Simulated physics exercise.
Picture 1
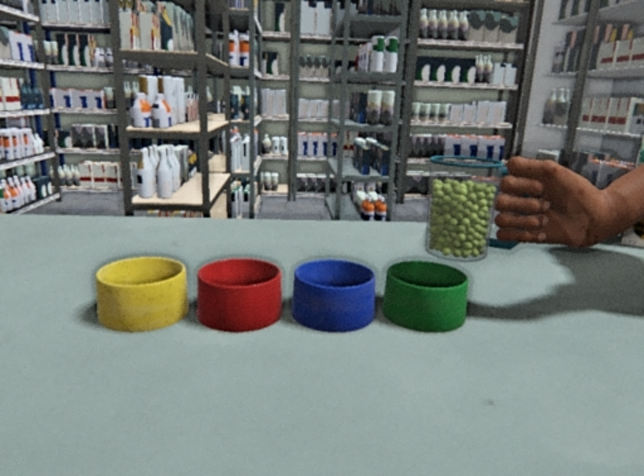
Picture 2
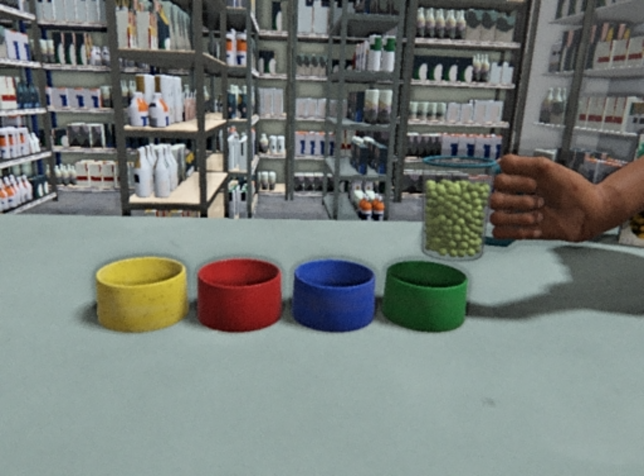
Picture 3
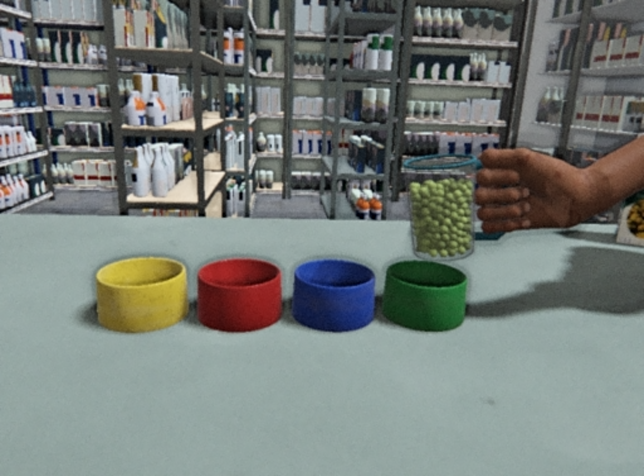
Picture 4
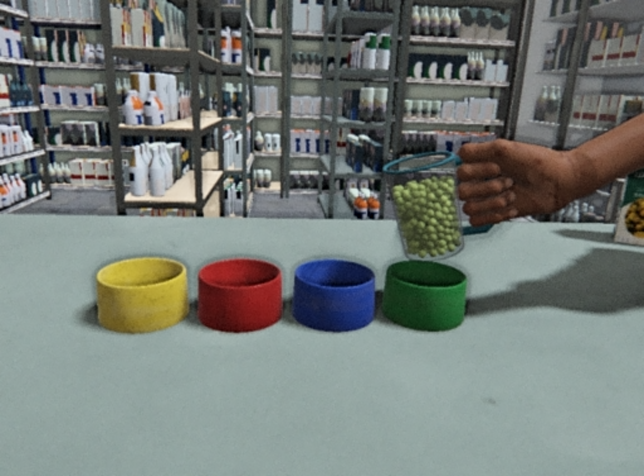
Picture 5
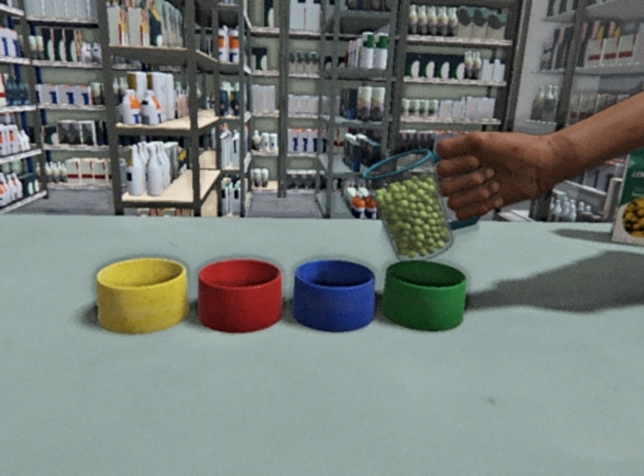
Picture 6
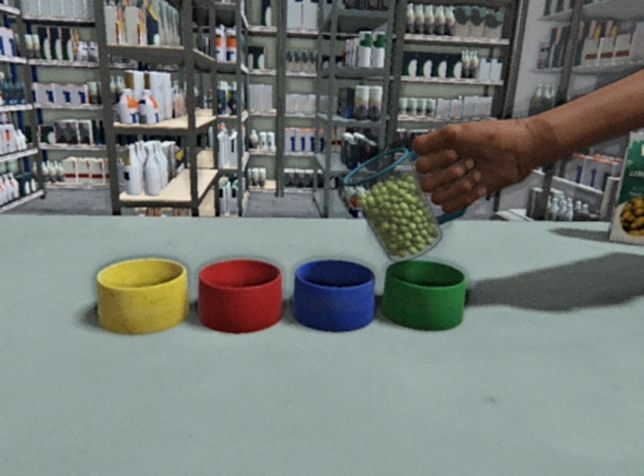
In a storeroom lined with shelves of bottles and boxes, a hand holds a clear cup of green peas upright above the right end of a row of yellow, red, blue and green dishes. The hand moves the cup a short way left, gradually tilting it leftward, the peas still inside.
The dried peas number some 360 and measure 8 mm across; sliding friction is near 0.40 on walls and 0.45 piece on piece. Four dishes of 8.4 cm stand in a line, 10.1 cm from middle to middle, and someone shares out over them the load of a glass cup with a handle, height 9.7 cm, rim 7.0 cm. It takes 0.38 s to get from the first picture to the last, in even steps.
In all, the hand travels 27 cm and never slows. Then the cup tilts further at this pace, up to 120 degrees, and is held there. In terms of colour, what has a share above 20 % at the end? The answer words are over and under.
Red dish: Under. Blue dish: Under. Green dish: Under. Yellow dish: Over. Counter: Under.
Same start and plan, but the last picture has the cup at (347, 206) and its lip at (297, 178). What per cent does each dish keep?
Red 0; blue 0; green 0; yellow 100.
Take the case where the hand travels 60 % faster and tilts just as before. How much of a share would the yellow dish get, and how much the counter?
Shares - yellow 100, counter 0.
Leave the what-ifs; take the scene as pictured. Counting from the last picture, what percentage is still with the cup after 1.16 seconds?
Approx. 5 % - an estimate.
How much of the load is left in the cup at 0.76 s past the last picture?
It works out to about 90 per cent of the load.
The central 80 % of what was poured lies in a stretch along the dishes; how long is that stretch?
The stretch is around 5 cm long.
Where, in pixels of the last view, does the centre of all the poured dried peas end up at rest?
Near (143, 290).
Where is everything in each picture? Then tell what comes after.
In the first frame, cup at (461, 208), tilt 0 degrees, lip at (433, 161), moved 0.0 cm; middle of the pieces at (457, 216); green dish at (427, 274); blue dish at (335, 273); red dish at (240, 272); yellow dish at (142, 271).
In the second frame, cup at (455, 208), tilt 2 degrees, lip at (425, 162), moved 0.5 cm; middle of the pieces at (452, 216).
In the third frame, cup at (441, 207), tilt 9 degrees, lip at (406, 166), moved 2.0 cm; middle of the pieces at (440, 216).
In the fourth frame, cup at (426, 207), tilt 16 degrees, lip at (385, 171), moved 3.6 cm; middle of the pieces at (426, 215).
In the fifth frame, cup at (411, 207), tilt 23 degrees, lip at (364, 177), moved 5.2 cm; middle of the pieces at (412, 215).
In the sixth frame, cup at (395, 207), tilt 31 degrees, lip at (345, 184), moved 6.9 cm; middle of the pieces at (398, 214); green dish at (425, 274); blue dish at (335, 274); red dish at (241, 274); yellow dish at (142, 273).
Then, 0.45 s after the last picture, tilt 73 degrees; cup holds 100 %.
Then, 0.76 s after the last picture, tilt 102 degrees; cup holds 90 %.
Then, 1.16 s after the last picture, tilt 120 degrees; cup holds 5 %, yellow 90 %.
In the end, red 0 %, blue 0 %, green 0 %, yellow 95 %, counter 5 %.
